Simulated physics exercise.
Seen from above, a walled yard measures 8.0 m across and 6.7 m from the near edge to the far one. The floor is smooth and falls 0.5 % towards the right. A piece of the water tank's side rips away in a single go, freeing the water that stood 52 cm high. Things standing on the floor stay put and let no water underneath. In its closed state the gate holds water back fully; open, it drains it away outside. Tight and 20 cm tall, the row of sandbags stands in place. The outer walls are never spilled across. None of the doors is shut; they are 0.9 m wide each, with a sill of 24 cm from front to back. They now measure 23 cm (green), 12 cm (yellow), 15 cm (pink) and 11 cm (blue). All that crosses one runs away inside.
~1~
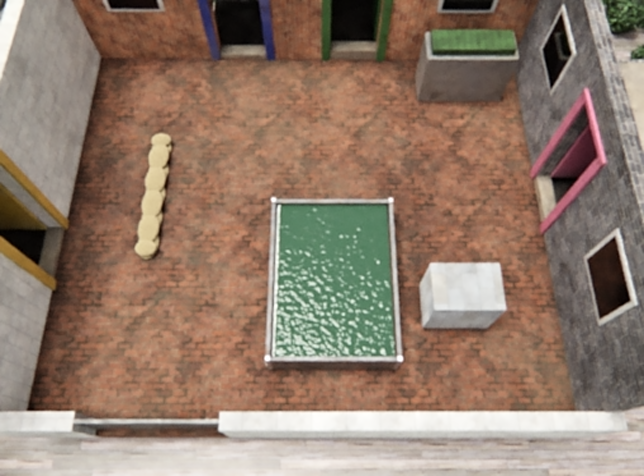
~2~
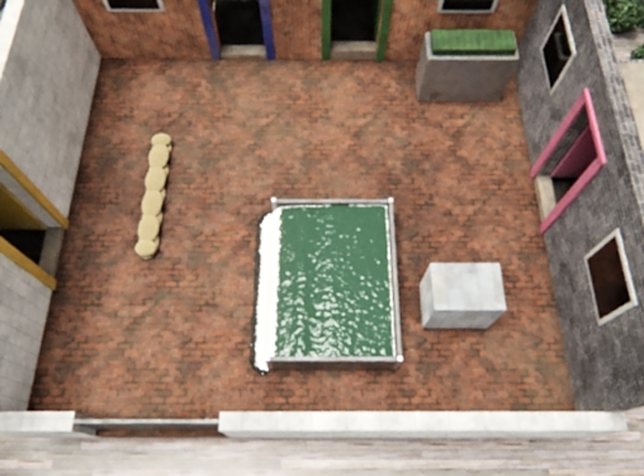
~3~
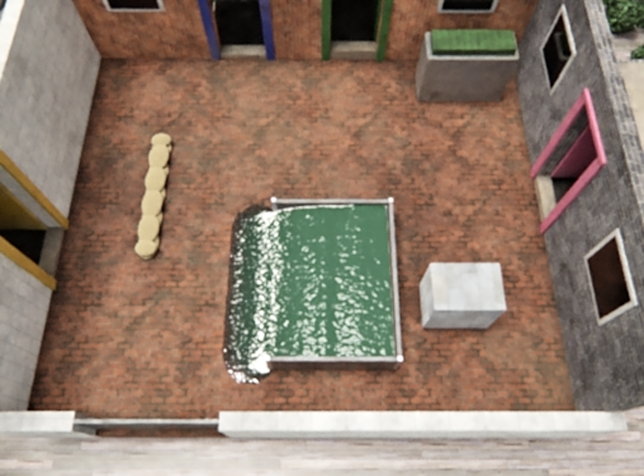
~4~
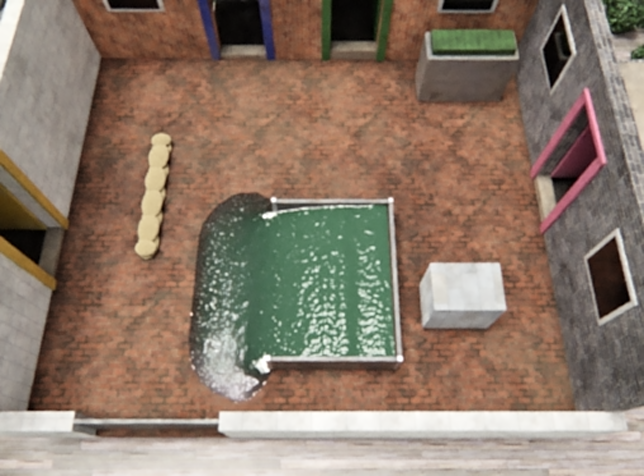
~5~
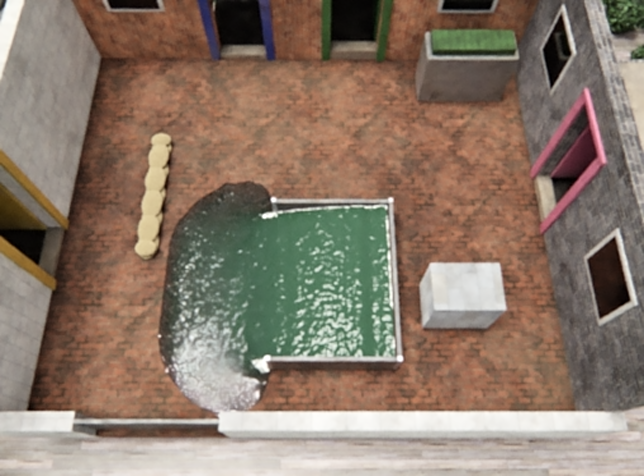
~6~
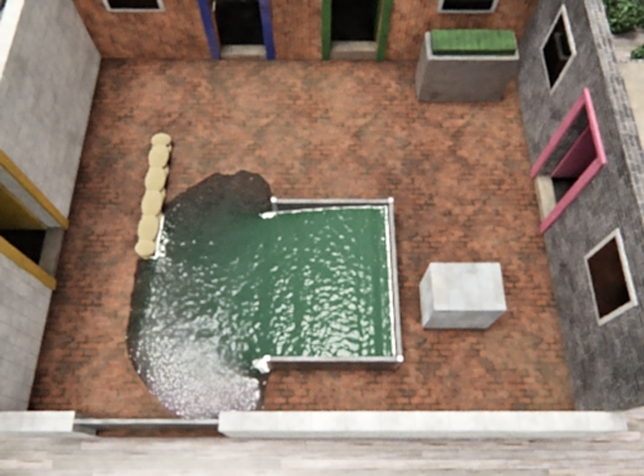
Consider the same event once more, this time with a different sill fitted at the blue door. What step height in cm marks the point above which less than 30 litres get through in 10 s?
The point is around 6.5 cm.
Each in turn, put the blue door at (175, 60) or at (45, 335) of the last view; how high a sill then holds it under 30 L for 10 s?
You'd want roughly 8.0 cm there first, then roughly 22 cm.
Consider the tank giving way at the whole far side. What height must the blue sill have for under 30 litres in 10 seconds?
I'd say close to 12.0 cm.
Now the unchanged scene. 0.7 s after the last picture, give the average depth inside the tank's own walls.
Around 27 cm on average.
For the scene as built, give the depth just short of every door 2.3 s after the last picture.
Door by door in centimetres - green 0, yellow 18, pink 0, blue 8.
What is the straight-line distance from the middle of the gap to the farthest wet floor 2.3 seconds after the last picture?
5.4 m.
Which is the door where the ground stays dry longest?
Pink.
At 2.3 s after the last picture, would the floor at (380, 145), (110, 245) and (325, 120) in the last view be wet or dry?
In the order asked: Untouched, soaked, untouched.
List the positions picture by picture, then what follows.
In the first frame, still water, 52 cm deep, in the water tank at (333, 277); the blue door at (237, 19) is dry.
In the second frame, the front is at (258, 364), 0.2 m from the gap at (275, 284); 0.5 m2 of floor is wet, 52 cm left at the back.
In the third frame, water pours out at (275, 285) and has run 0.7 m, to (230, 360); about 10 cm deep outside, 52 cm at the back.
In the fourth frame, the front is at (195, 352), 1.2 m from the gap at (275, 285); 3.3 m2 of floor is wet, 52 cm left at the back.
In the fifth frame, water pours out at (275, 285) and has run 1.7 m, to (165, 340); about 7 cm deep outside, 49 cm at the back.
In the sixth frame, water pours out at (275, 285) and has run 2.2 m, to (133, 340); about 6 cm deep outside, 44 cm at the back; 2.9 m in a straight line remain to the blue door at (237, 19).
Then, 0.7 s after the last picture water covers 25 % of the floor, deepest (30 cm) near (161, 246); it has not reached the blue door.
Then, 2.3 s after the last picture water covers 40 % of the floor, deepest (32 cm) near (29, 405); 8 cm at the blue door, 0 litres in over its 11 cm sill.
Then, 9.3 s after the last picture water covers 90 % of the floor, deepest (14 cm) near (500, 61); 6 cm at the blue door, 2 litres in over its 11 cm sill.
At the blue door as built, the water peaked near 13 cm, 2.9 s after the last picture.
Run again over the same 10 s with other heights there, 40 litres in over 6 cm, 15 litres over 8 cm. The limit of 30 litres is kept from about 6.5 cm up.
